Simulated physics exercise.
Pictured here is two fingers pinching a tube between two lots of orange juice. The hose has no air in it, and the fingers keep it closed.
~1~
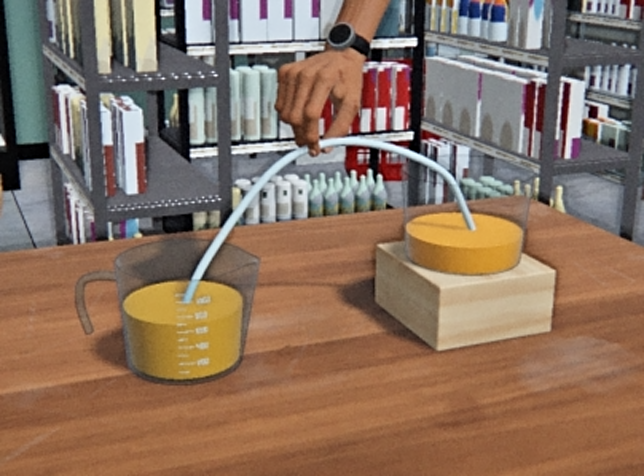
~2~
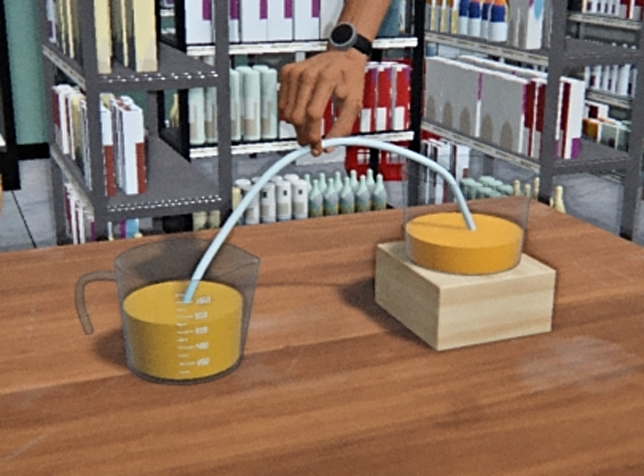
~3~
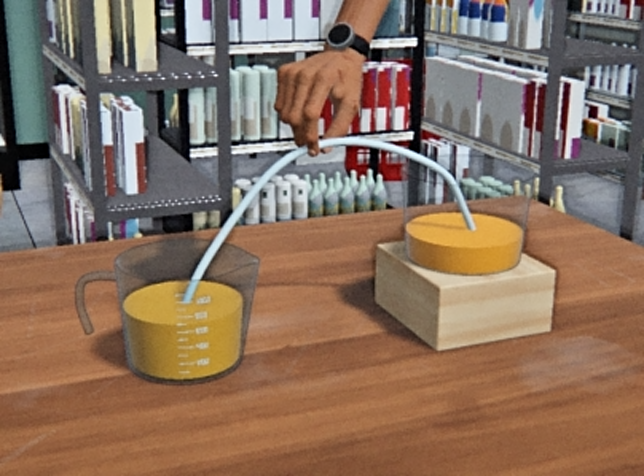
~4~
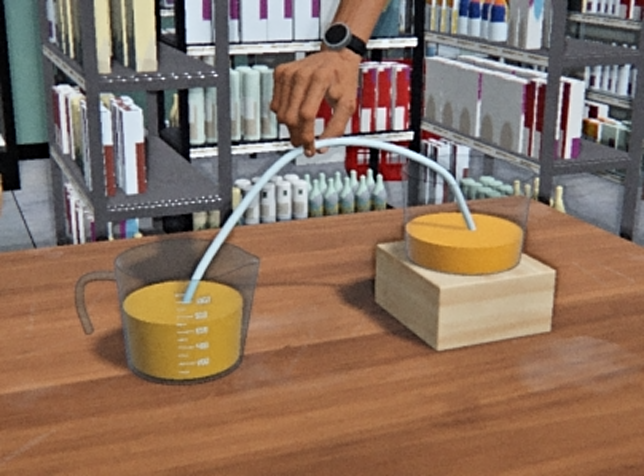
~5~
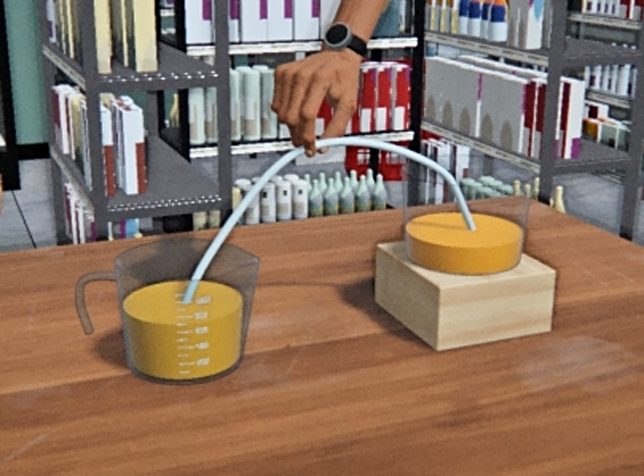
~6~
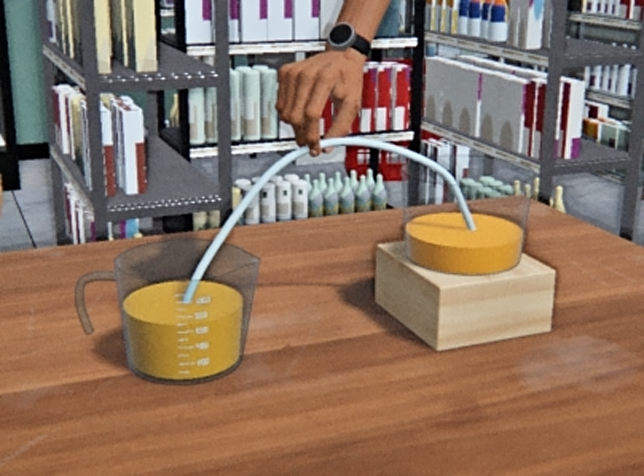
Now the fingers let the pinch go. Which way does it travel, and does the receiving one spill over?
Flow: To the left; taker: No spill.
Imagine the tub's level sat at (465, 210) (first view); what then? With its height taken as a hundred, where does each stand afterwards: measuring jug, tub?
Final levels in order: 90 percent, 25 percent.
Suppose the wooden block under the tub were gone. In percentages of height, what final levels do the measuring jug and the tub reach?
You'd see the first filled to 35 per cent of its height and the second to 45 per cent.
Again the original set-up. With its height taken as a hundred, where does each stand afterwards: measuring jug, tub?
In order, 70 percent then 15 percent.
Soon after, the measuring jug is about two thirds full; the tub is about a quarter full.
Later, the measuring jug is about two thirds full; the tub is nearly empty.
In the end, the measuring jug is about three quarters full; the tub is nearly empty.
